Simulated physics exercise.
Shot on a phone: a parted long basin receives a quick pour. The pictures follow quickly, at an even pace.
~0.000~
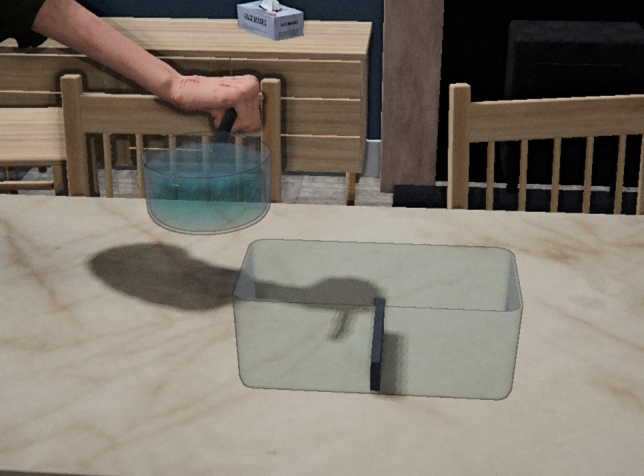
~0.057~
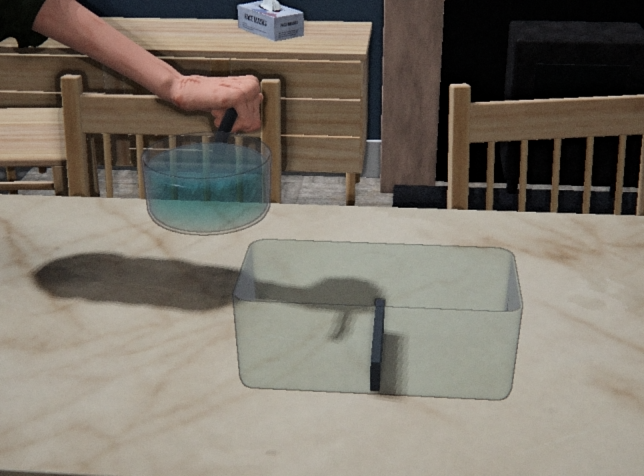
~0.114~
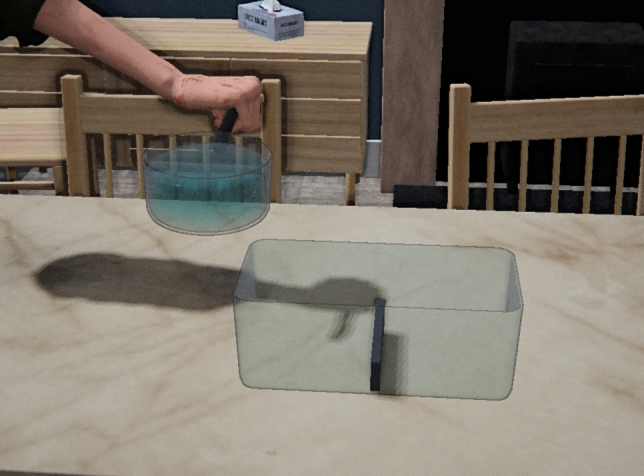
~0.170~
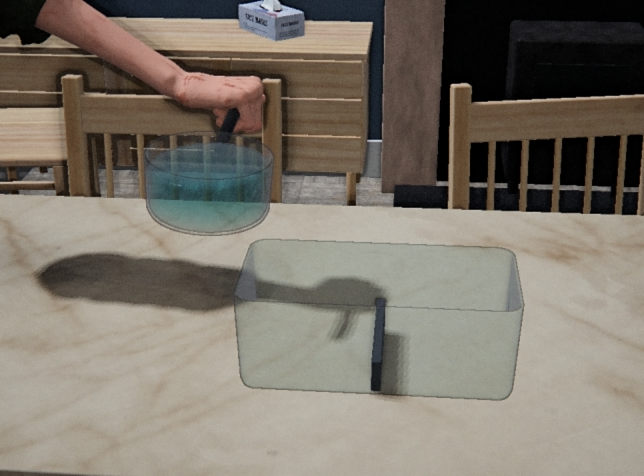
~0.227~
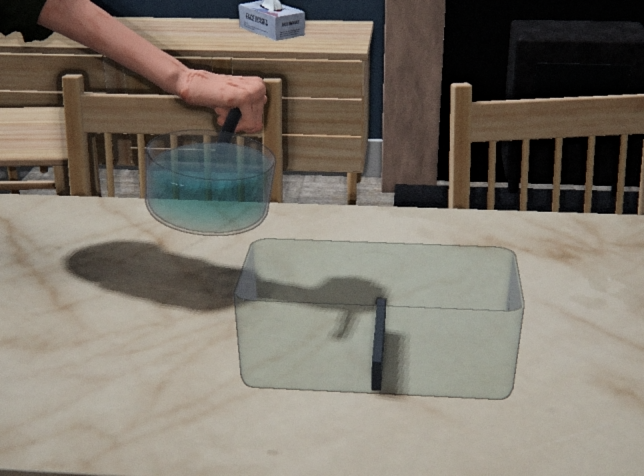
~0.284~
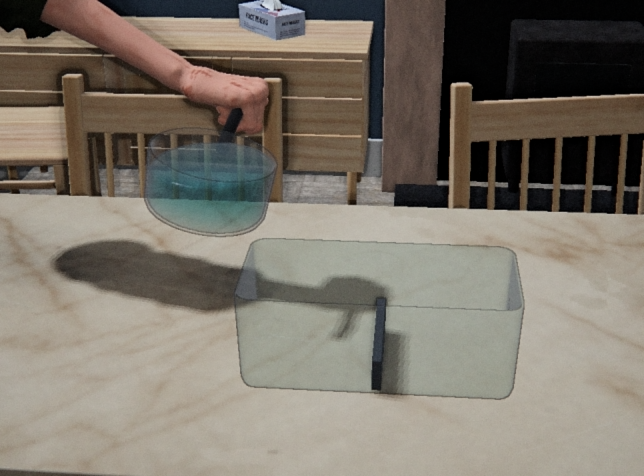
At a marble-patterned table with wooden chairs behind, a hand holds a clear round container of blue-green liquid by its dark handle, left of and above an empty, divided rectangular basin, and tilts it slightly to the right.
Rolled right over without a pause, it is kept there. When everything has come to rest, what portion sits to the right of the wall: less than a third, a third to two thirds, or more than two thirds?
The amount right of the wall is going to stop below one third.
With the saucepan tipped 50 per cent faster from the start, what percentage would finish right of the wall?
It comes to some 15 in a hundred.
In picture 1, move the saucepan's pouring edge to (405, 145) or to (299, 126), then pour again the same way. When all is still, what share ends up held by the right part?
First some 95, then 35 per cent.
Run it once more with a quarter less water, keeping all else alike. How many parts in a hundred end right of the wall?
Roughly 5 in a hundred.
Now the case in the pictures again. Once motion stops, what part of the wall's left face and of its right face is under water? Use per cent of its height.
80 per cent for the left part, 10 for the right.
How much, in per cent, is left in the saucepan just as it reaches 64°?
55 in a hundred.
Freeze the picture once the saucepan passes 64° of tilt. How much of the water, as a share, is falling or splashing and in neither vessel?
Some 30 per cent, I'd say.
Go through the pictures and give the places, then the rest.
Tilt 0°; pouring edge (269, 157); surface from (148, 161) to (269, 165); the long basin's rim runs from (242, 269) to (517, 280); the wall's top is at (378, 330), in the first picture.
Tilt 1°; pouring edge (270, 158); surface from (148, 161) to (269, 165), in the second picture.
Tilt 2°; pouring edge (271, 160); surface from (149, 160) to (269, 166), in the third picture.
Tilt 4°; pouring edge (272, 162); surface from (150, 160) to (270, 166), in the fourth picture.
Tilt 8°; pouring edge (274, 165); surface from (151, 161) to (273, 166), in the fifth picture.
Tilt 12°; pouring edge (276, 170); surface from (152, 160) to (275, 165), in the sixth picture.
A moment on, the saucepan is tipped part way and 53 per cent is still to pour, 19 is left of the wall and 0 right of it.
Next, the saucepan is tipped on its side and 9 per cent is still to pour, 80 is left of the wall and 5 right of it.
Then the saucepan is tipped right over and 0 per cent is still to pour, 91 is left of the wall and 8 right of it.
Later the saucepan is tipped right over and 0 per cent is still to pour, 92 is left of the wall and 8 right of it.
At rest 92 per cent lies left of the wall, 8 right of it and 0 outside.
